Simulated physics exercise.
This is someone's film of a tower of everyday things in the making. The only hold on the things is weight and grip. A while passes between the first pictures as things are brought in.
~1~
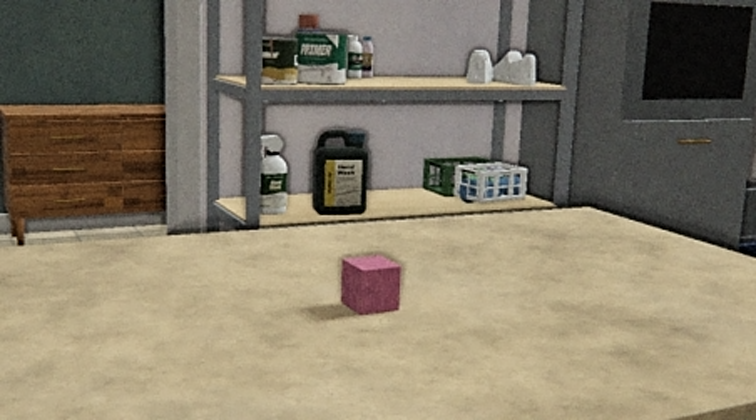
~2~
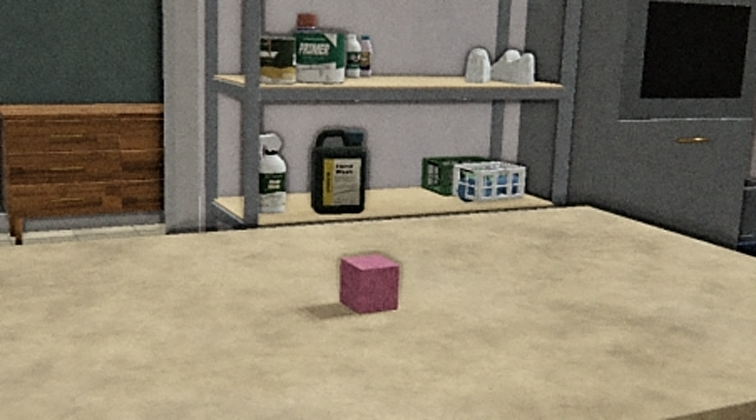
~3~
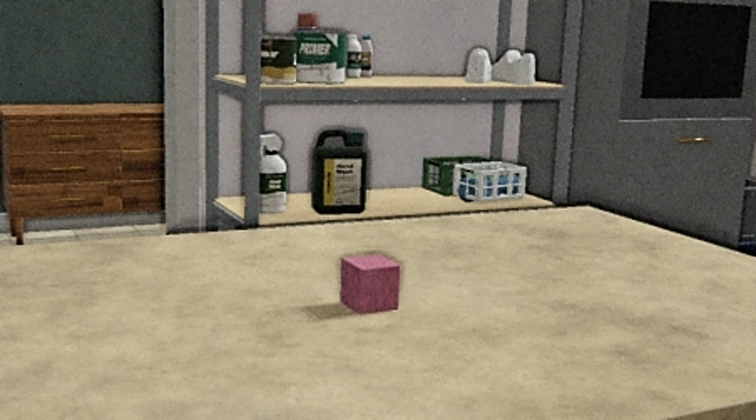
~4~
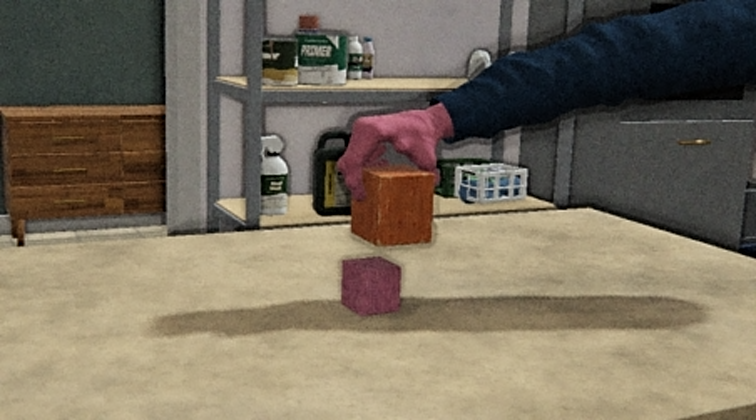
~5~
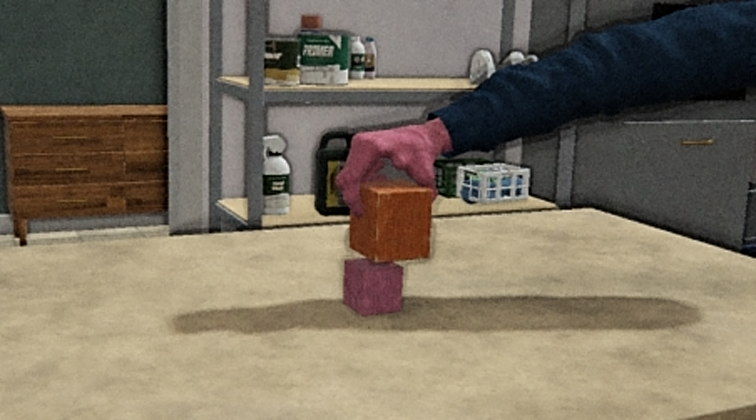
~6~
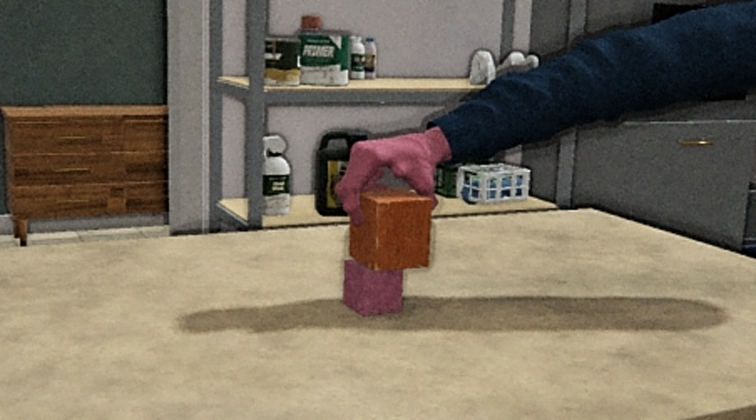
On a pale tabletop before storage shelves, a hand lowering an orange block onto a smaller pink block and keeping hold.
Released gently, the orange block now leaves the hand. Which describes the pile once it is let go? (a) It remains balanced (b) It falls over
Option a: It remains balanced.
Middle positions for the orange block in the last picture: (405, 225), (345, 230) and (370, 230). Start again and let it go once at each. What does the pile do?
Attempt one, the pile falls over; attempt two, it falls over; attempt three, it survives.
Then, 0.30 s later than the last frame, all is still.
Then, 0.70 s later than the last frame, orange block resting near (390, 229).
When it is over, both as before. End places, in pixels of the last picture, orange block near (390, 229). The pile holds.
